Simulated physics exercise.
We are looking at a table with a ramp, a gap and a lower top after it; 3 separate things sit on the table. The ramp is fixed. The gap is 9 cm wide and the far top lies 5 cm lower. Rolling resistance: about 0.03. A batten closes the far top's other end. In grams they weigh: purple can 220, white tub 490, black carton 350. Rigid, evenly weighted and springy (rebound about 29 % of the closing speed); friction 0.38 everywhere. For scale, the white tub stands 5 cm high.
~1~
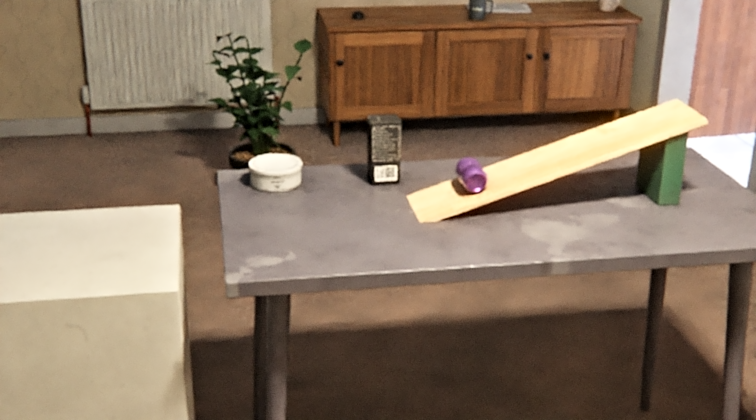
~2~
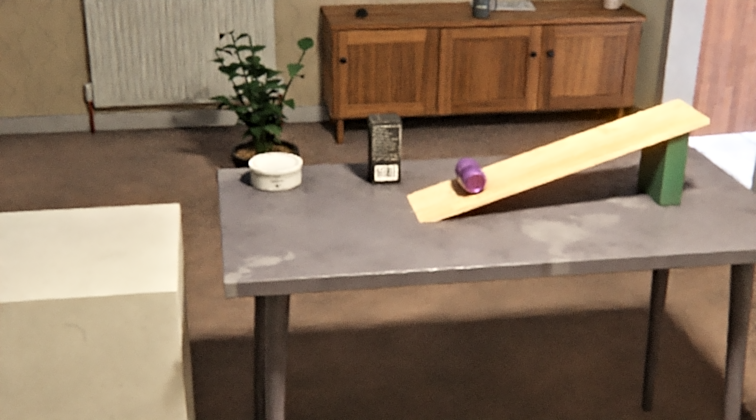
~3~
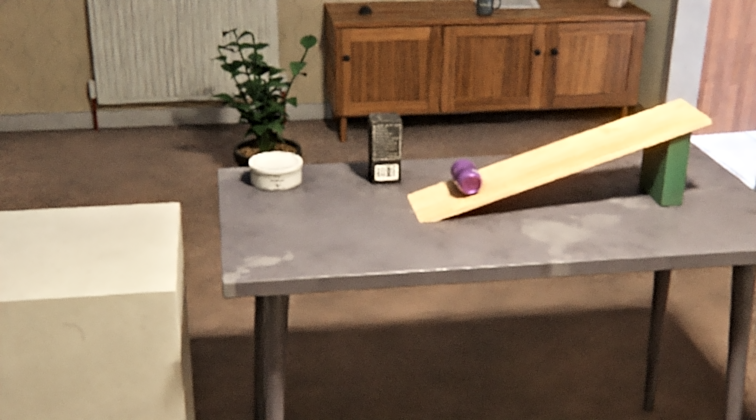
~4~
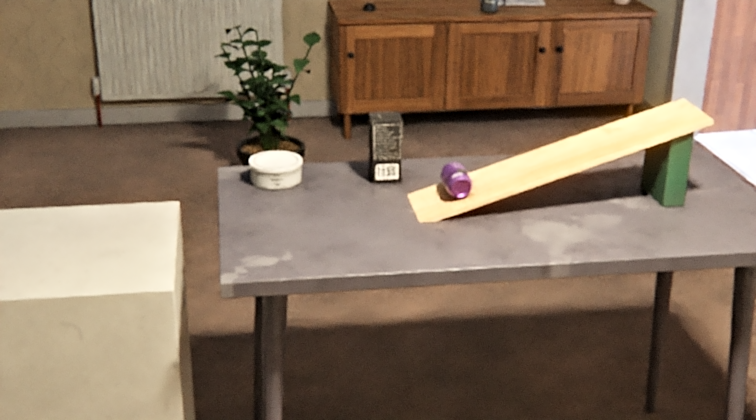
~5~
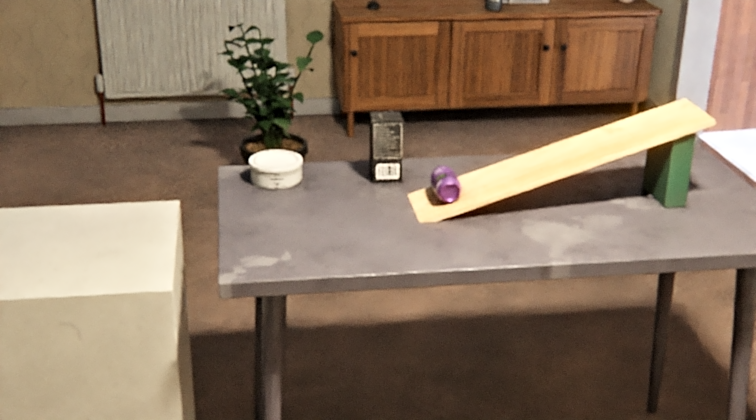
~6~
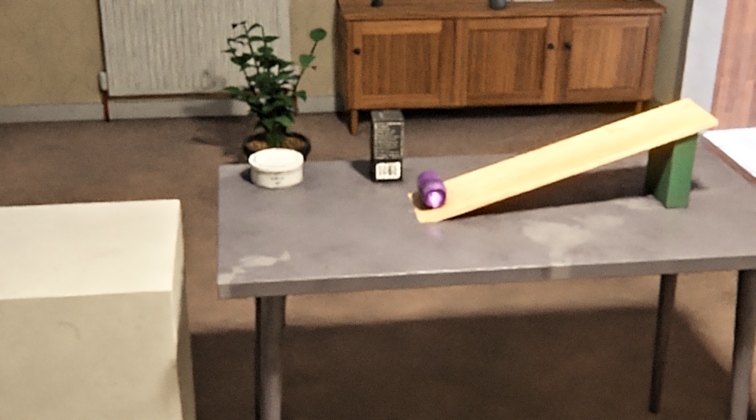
A room with a brown floor, a wooden sideboard, a radiator and a leafy plant is seen from slightly above, facing a grey table. On the table sit a white tub at left, a black carton and a yellow ramp propped on a green block, with a pale block standing beyond a gap at left. A purple can rolls slowly leftward down the ramp's lower part, gathering pace, while the view shifts slightly.
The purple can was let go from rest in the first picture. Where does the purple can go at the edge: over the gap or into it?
It comes up short.
Then, 0.50 s after the last picture, edge 14 cm away; purple can near (283, 202).
Then, 1.10 s after the last picture, down in the gap; purple can near (249, 371).
By the end, down in the gap; the bystanders in place, give or take 8 cm.
